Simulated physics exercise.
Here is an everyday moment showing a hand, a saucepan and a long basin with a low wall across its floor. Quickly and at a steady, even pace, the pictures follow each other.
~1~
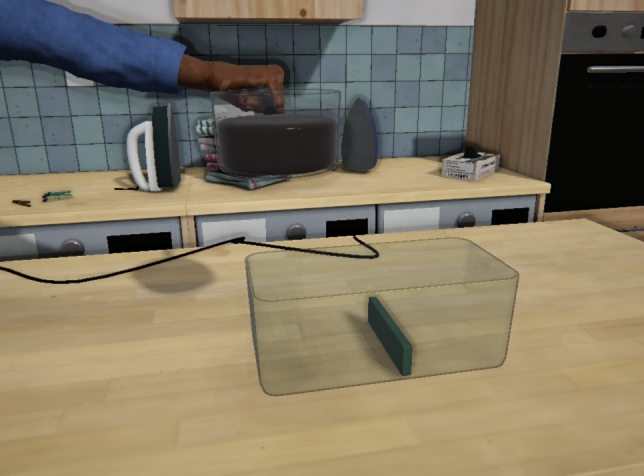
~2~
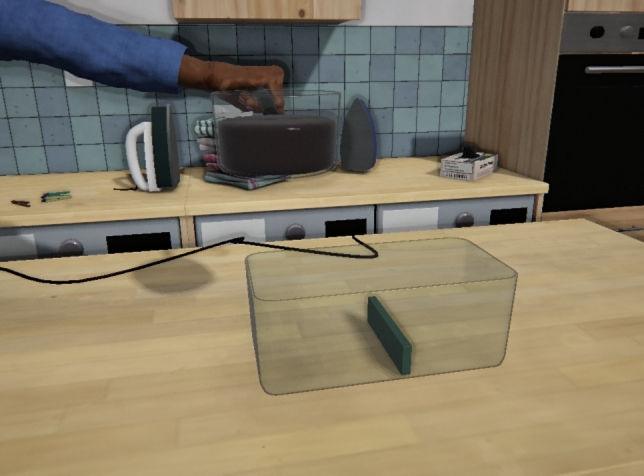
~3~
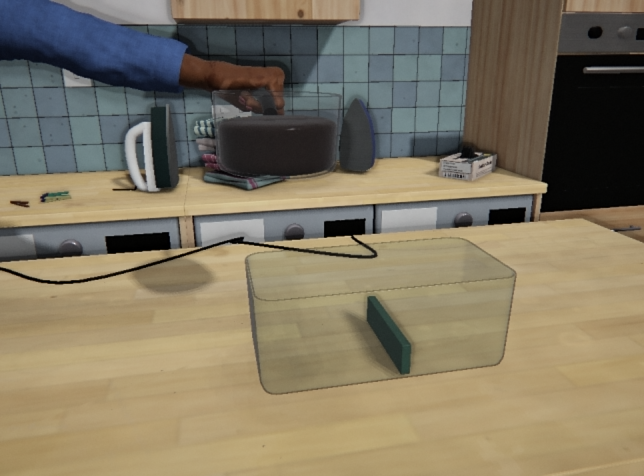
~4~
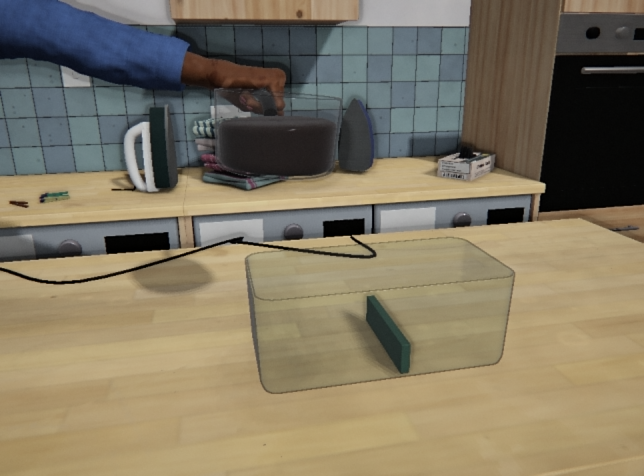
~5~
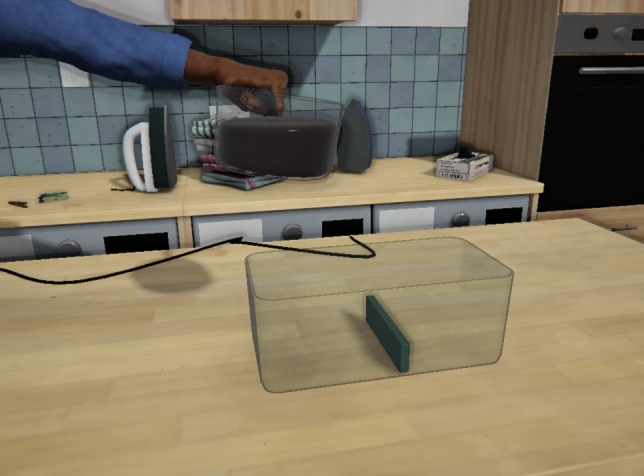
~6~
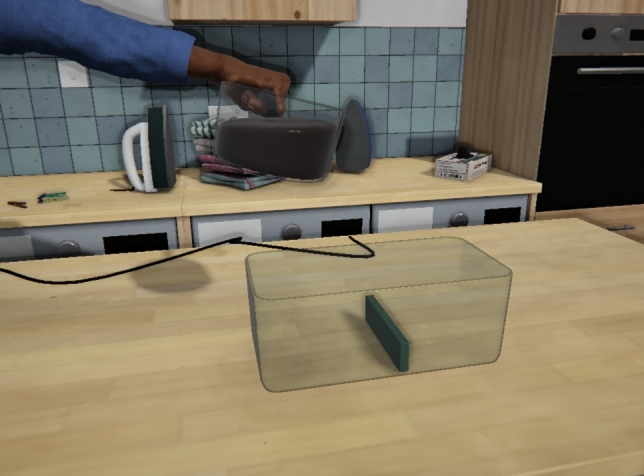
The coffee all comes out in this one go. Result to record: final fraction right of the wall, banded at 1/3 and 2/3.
The amount right of the wall is going to settle in the middle, one third to two thirds.
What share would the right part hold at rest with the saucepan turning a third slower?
Roughly 60 in a hundred.
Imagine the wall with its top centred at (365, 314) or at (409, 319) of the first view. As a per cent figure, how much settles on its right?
In turn some 90 and 15 in a hundred.
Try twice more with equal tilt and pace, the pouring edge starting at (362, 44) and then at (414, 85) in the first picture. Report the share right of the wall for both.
Estimate, first then second: 85 per cent and 75 per cent.
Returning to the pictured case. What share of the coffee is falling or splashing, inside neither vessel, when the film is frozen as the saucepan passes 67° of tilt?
Near 25 parts in a hundred.
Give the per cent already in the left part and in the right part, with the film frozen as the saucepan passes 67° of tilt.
You'd find 0 per cent on the left and 0 per cent on the right.
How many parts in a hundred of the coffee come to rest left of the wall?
Around 45 %.
A moment on, the tilt is 67° and 73 per cent is still to pour, 1 is left of the wall and 0 right of it.
Next, the tilt is 94° and 22 per cent is still to pour, 13 is left of the wall and 45 right of it.
Then the tilt is 95° and 5 per cent is still to pour, 36 is left of the wall and 54 right of it.
Later the tilt is 95° and 1 per cent is still to pour, 44 is left of the wall and 54 right of it.
At rest 45 per cent lies left of the wall, 54 right of it and 1 outside.
